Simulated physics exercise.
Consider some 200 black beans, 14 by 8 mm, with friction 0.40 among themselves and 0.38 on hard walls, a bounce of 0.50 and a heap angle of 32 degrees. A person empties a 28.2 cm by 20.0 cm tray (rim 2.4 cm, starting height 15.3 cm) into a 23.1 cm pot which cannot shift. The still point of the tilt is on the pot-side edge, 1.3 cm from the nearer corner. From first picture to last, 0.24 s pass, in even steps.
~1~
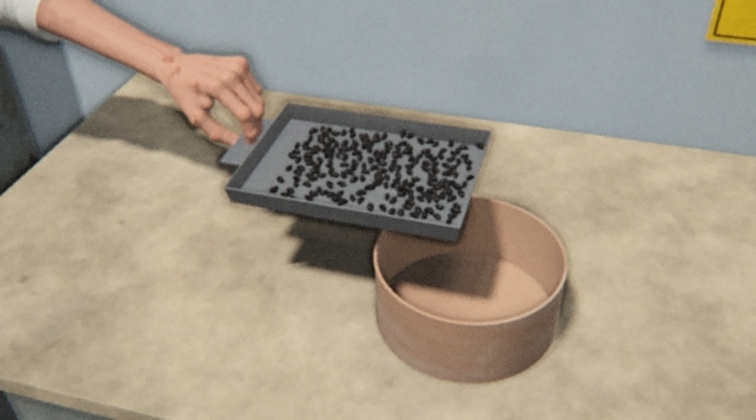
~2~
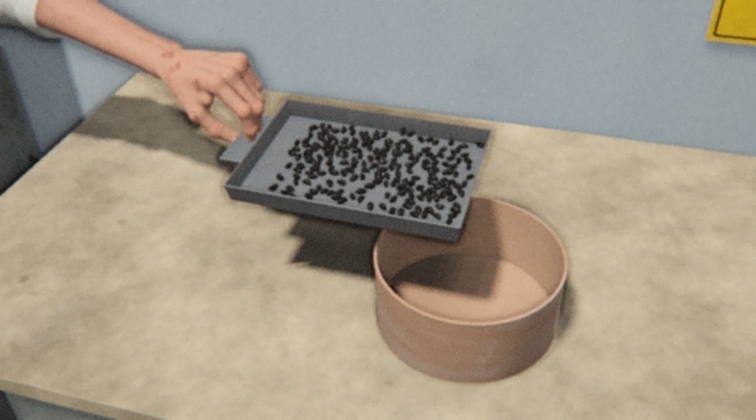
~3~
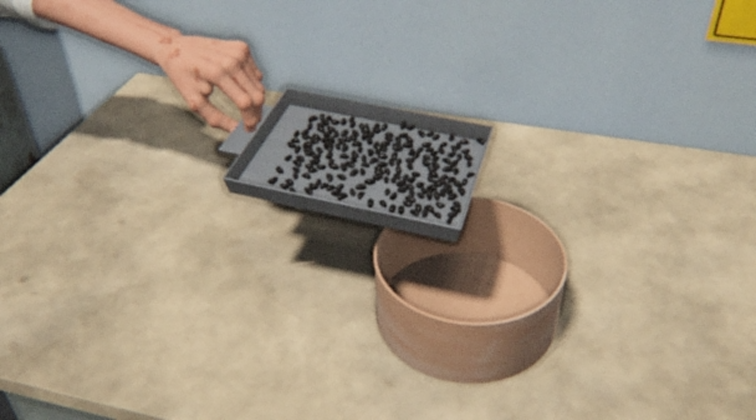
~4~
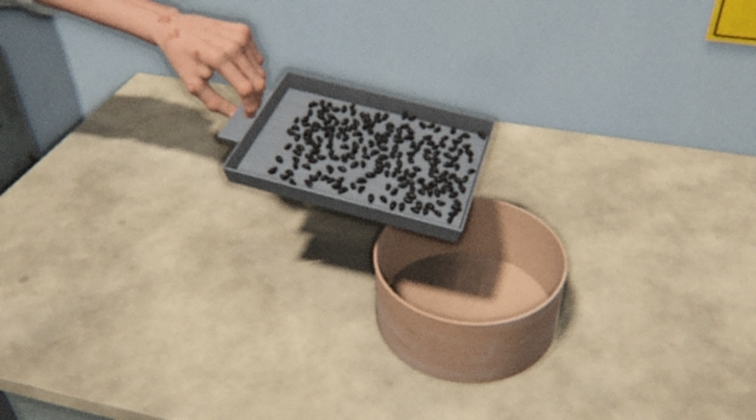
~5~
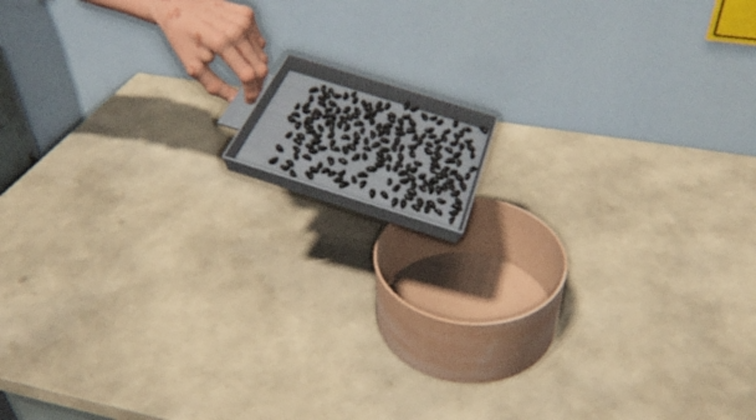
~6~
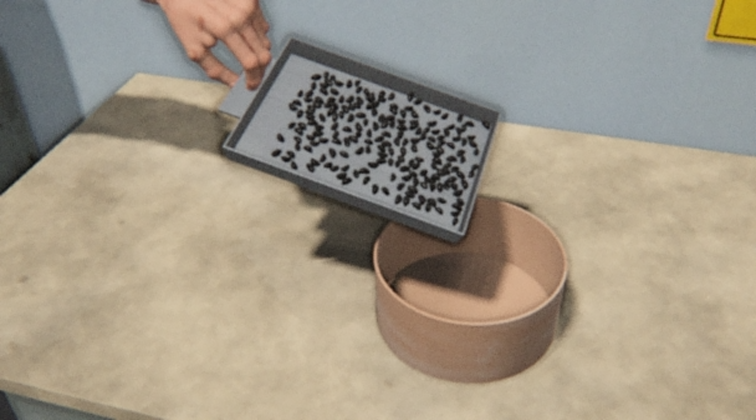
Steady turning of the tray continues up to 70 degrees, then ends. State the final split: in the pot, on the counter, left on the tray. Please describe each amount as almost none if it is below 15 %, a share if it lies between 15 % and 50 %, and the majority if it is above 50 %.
Pot - the majority, counter - almost none, left on the tray - a share.
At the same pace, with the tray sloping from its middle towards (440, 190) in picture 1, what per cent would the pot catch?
Around 40 percent of them.
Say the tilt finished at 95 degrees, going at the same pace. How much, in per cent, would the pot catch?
Result: Close to 95 %.
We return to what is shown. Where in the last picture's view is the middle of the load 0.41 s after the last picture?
Look near (450, 183) in the last picture.
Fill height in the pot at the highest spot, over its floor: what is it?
Top level: Approx. 2.0 cm.
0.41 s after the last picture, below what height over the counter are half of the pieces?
Height: Around 22 cm.
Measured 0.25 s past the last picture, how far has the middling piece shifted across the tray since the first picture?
About 4 cm.
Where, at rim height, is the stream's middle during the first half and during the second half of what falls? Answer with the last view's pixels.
(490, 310) or so first, later (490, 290).
Then, 0.25 s after the last picture, tilt 45 degrees; the tray holds 100 %, the pot 0 %.
Then, 0.41 s after the last picture, tilt 61 degrees; the tray holds 100 %, the pot 0 %.
Then, 0.70 s after the last picture, tilt 70 degrees; the tray holds 55 %, the pot 40 %.
In the end, pot 65 %, counter 0 %, tray 35 %.
